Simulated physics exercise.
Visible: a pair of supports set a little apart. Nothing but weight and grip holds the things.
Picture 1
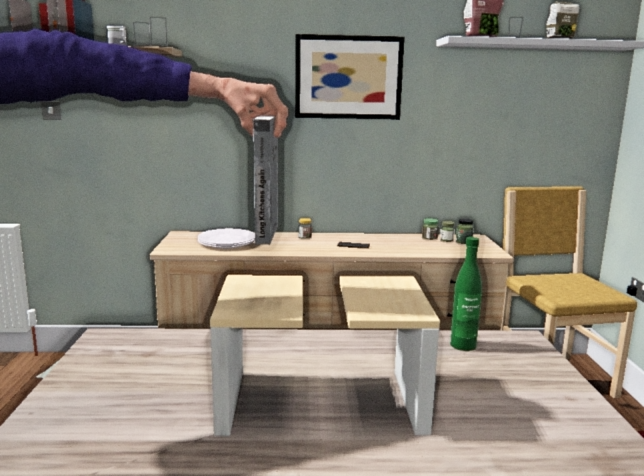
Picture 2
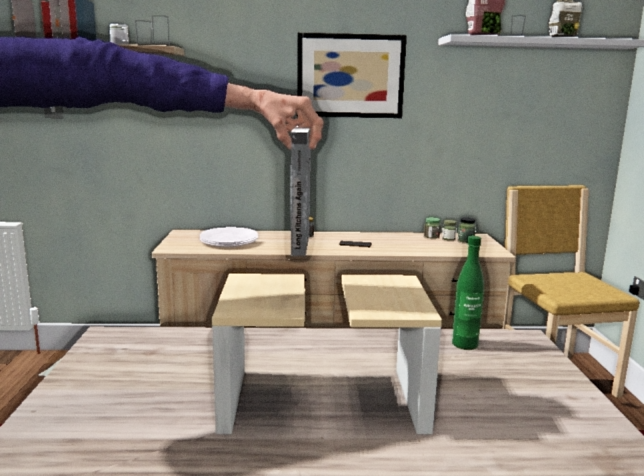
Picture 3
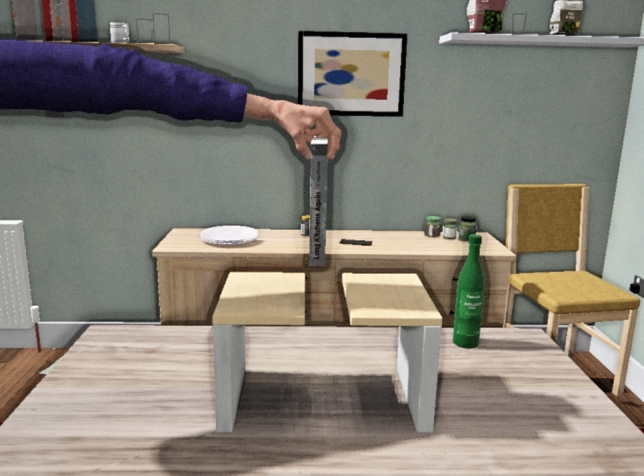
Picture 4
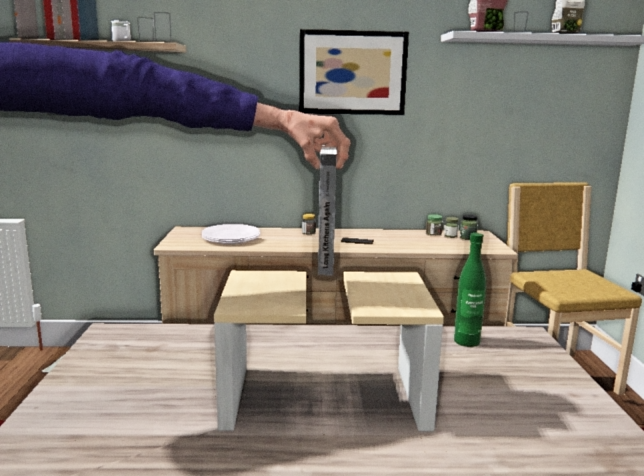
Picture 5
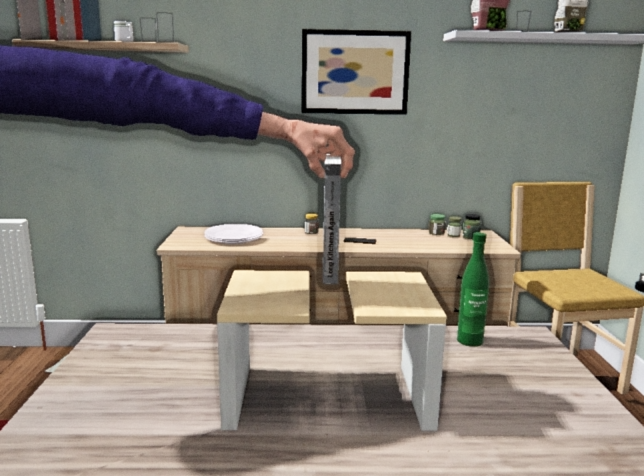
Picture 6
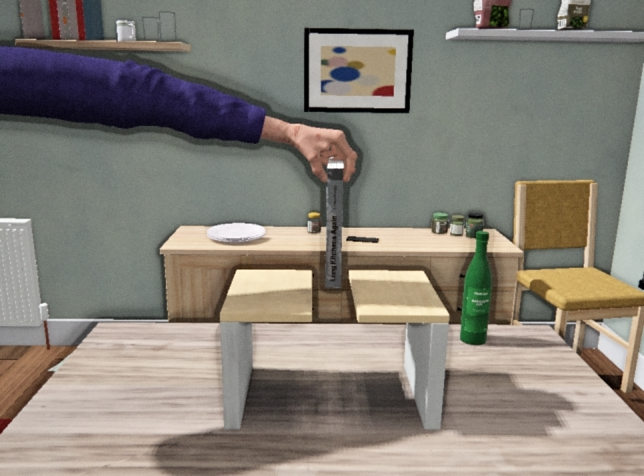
A hand in a purple sleeve carrying an upright grey book rightward and lowering it above the gap between two wooden-topped supports.
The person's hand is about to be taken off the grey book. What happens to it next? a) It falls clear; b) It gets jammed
It falls clear (a).
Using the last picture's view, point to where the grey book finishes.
Near (332, 347).
Then, 0.30 s later than the last frame, grey book moved about its own width near (333, 318).
Then, 0.40 s later than the last frame, grey book moved well along near (332, 338).
When it is over, moved from the start, grey book; green bottle as before. End places, in pixels of the last picture, grey book near (332, 347). The book drops through.
